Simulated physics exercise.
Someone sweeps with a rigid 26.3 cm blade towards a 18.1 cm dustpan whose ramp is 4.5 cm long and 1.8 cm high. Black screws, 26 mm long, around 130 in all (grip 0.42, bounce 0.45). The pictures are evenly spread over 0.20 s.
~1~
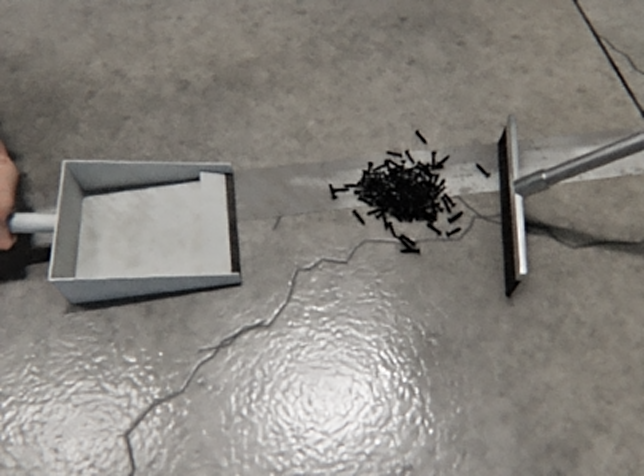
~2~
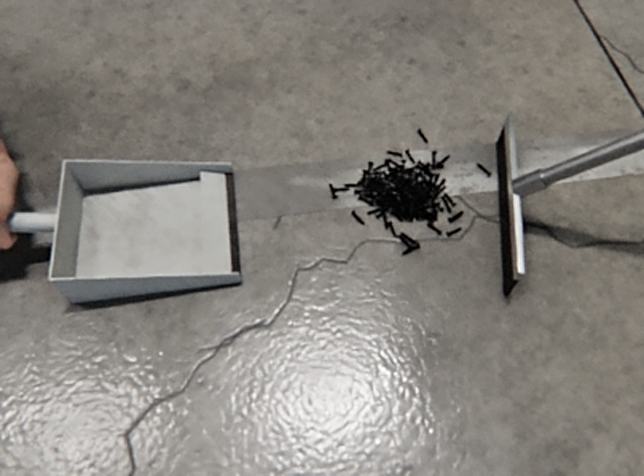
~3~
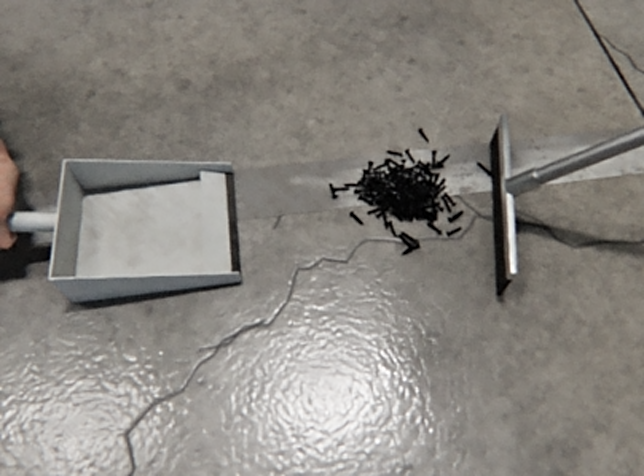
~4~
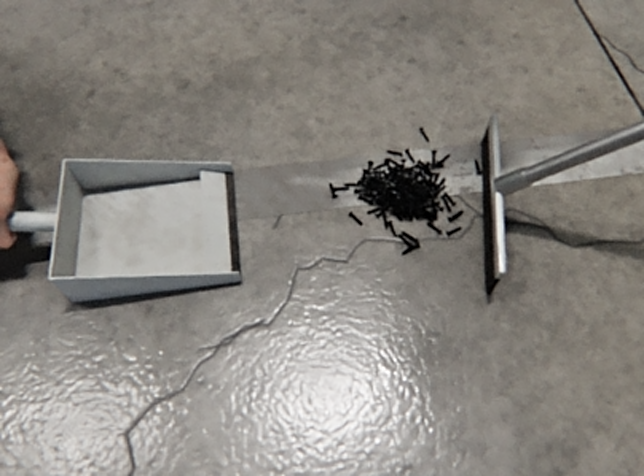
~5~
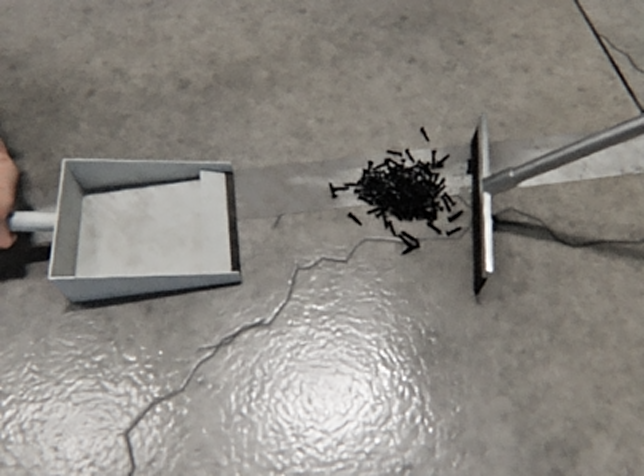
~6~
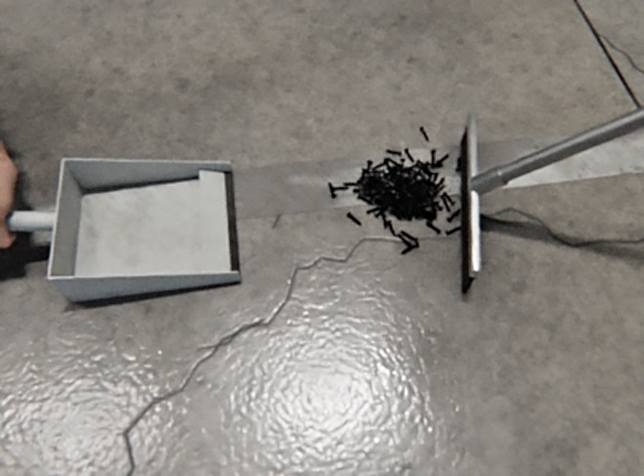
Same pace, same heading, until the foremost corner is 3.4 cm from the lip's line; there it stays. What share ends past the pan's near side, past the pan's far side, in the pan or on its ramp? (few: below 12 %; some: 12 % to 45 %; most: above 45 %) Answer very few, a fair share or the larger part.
Past the pan's near side: Very few; past the pan's far side: A fair share; in the pan or on its ramp: Very few.
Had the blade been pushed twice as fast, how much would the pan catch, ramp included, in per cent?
It would be near 5 per cent.
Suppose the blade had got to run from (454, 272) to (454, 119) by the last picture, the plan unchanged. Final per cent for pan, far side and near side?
Pan 5, far 30, near 0.
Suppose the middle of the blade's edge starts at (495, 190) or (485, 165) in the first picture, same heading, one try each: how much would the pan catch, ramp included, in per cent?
About 5 and 10 per cent.
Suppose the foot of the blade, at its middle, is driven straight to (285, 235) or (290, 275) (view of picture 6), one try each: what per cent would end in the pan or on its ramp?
Some 0 and 0 per cent.
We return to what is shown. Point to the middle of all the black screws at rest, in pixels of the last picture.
Around (260, 182).
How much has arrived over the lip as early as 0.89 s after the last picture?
Some 0 per cent.
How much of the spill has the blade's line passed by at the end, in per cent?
Roughly 0 per cent.
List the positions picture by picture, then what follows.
Blade from (521, 276) to (510, 123), moved 0.0 cm, 0 of the pieces shifted so far; middle of the pieces at (403, 193); pan at (144, 236), in the first picture.
Blade from (519, 275) to (508, 122), moved 0.3 cm, 0 of the pieces shifted so far; middle of the pieces at (403, 193), in the second picture.
Blade from (511, 275) to (502, 122), moved 1.2 cm, 2 of the pieces shifted so far; middle of the pieces at (403, 192), in the third picture.
Blade from (500, 274) to (492, 121), moved 2.6 cm, 3 of the pieces shifted so far; middle of the pieces at (403, 192), in the fourth picture.
Blade from (487, 273) to (482, 120), moved 4.2 cm, 4 of the pieces shifted so far; middle of the pieces at (403, 192), in the fifth picture.
Blade from (474, 272) to (471, 120), moved 5.7 cm, 4 of the pieces shifted so far; middle of the pieces at (402, 191); pan at (143, 234), in the sixth picture.
Then, 0.33 s after the last picture, middle of the blade 20 cm from the lip; 0 % over the lip, far side 10 %, near side 0 %.
Then, 0.55 s after the last picture, middle of the blade 12 cm from the lip; 0 % over the lip, far side 20 %, near side 0 %.
Then, 0.89 s after the last picture, middle of the blade 7 cm from the lip; 0 % over the lip, far side 25 %, near side 0 %.
In the end, near side 0 %, far side 25 %, pan 0 %, in front of the lip or behind the blade 75 %.
